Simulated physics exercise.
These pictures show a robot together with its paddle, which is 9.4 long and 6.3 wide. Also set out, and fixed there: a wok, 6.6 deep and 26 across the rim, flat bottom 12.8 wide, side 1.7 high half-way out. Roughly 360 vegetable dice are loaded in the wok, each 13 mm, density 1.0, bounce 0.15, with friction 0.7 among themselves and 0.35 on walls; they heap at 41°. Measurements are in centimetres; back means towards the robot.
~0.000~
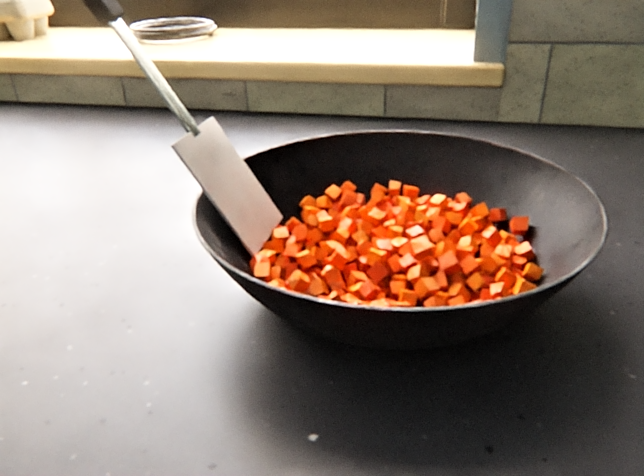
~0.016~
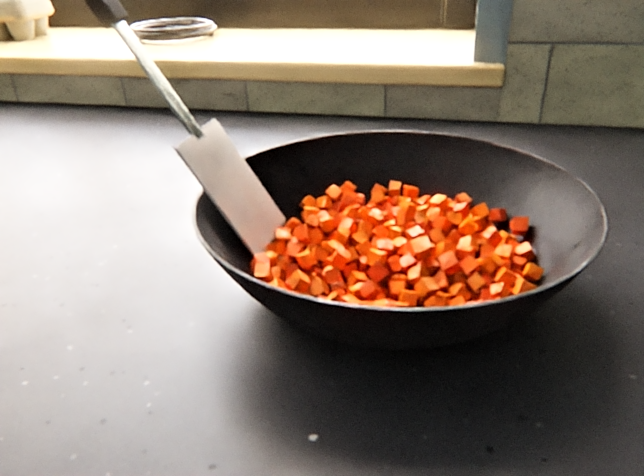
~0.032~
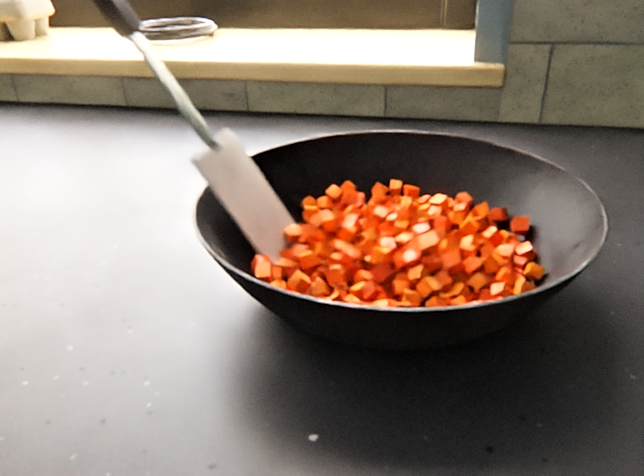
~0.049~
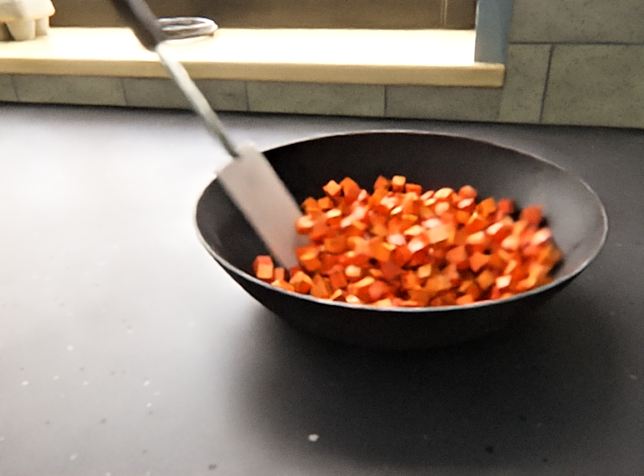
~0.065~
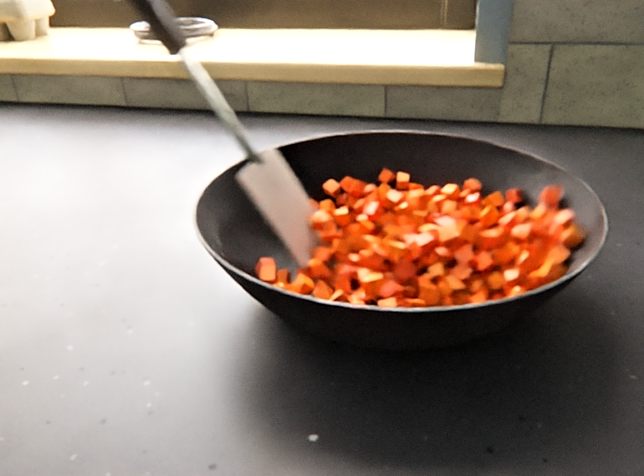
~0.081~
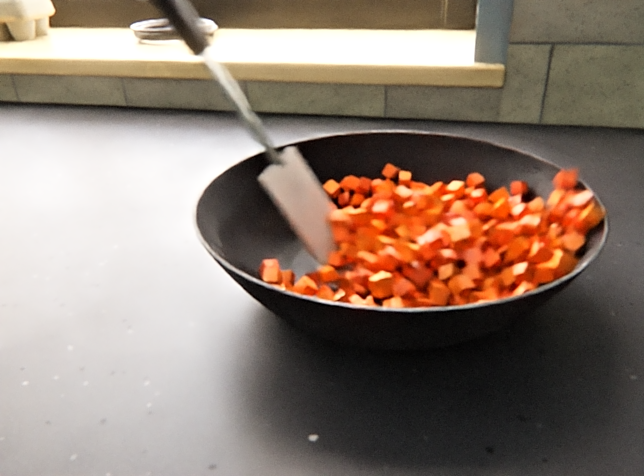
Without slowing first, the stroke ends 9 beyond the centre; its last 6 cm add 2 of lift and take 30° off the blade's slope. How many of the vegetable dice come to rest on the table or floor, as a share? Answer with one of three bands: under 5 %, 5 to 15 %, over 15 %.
Over 15 %.
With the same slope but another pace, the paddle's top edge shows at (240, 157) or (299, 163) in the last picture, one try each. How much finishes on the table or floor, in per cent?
Estimates: Near 15 %, near 45 %.
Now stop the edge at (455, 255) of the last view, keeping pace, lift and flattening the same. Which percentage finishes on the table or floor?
Something close to 5 in a hundred.
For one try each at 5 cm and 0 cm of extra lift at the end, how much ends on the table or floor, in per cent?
I'd put it near 25 in a hundred, then near 20 in a hundred.
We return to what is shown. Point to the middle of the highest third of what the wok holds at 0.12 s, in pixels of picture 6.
I'd put it close to (510, 235) in the last picture.
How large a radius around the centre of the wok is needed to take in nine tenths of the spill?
Radial distance: Approx. 30 cm.
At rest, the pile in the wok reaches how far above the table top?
7.0 cm.
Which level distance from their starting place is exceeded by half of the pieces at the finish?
Somewhere around 6 centimetres, I'd say.
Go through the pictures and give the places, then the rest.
In the first frame, the paddle top edge at (193, 130), sloping 58°; upper third of the load around (406, 246), from x 260 to 530, top at y 190; 364 in the wok.
In the second frame, the paddle top edge at (196, 133), sloping 58°; upper third of the load around (404, 246), from x 260 to 530, top at y 190.
In the third frame, the paddle top edge at (211, 144), sloping 58°; upper third of the load around (406, 245), from x 260 to 535, top at y 190.
In the fourth frame, the paddle top edge at (234, 155), sloping 58°; upper third of the load around (416, 241), from x 265 to 550, top at y 185.
In the fifth frame, the paddle top edge at (256, 160), sloping 58°; upper third of the load around (441, 235), from x 265 to 570, top at y 175.
In the sixth frame, the paddle top edge at (278, 161), sloping 58°; upper third of the load around (461, 232), from x 270 to 590, top at y 170; 364 in the wok.
After 0.12 s, sloping 58°, highest piece 9 above the table; 360 in the wok, 4 on the blade or in flight.
After 0.16 s, sloping 48°, highest piece 10 above the table; 353 in the wok, 11 on the blade or in flight.
After 0.38 s, sloping 28°, highest piece 11 above the table; 242 in the wok, 63 on the table or floor, 59 on the blade or in flight.
After 1.43 s, sloping 28°, highest piece 8 above the table; 242 in the wok, 122 on the table or floor.
In the end, 242 in the wok, 122 on the table or floor. That is 34 % on the table or floor.
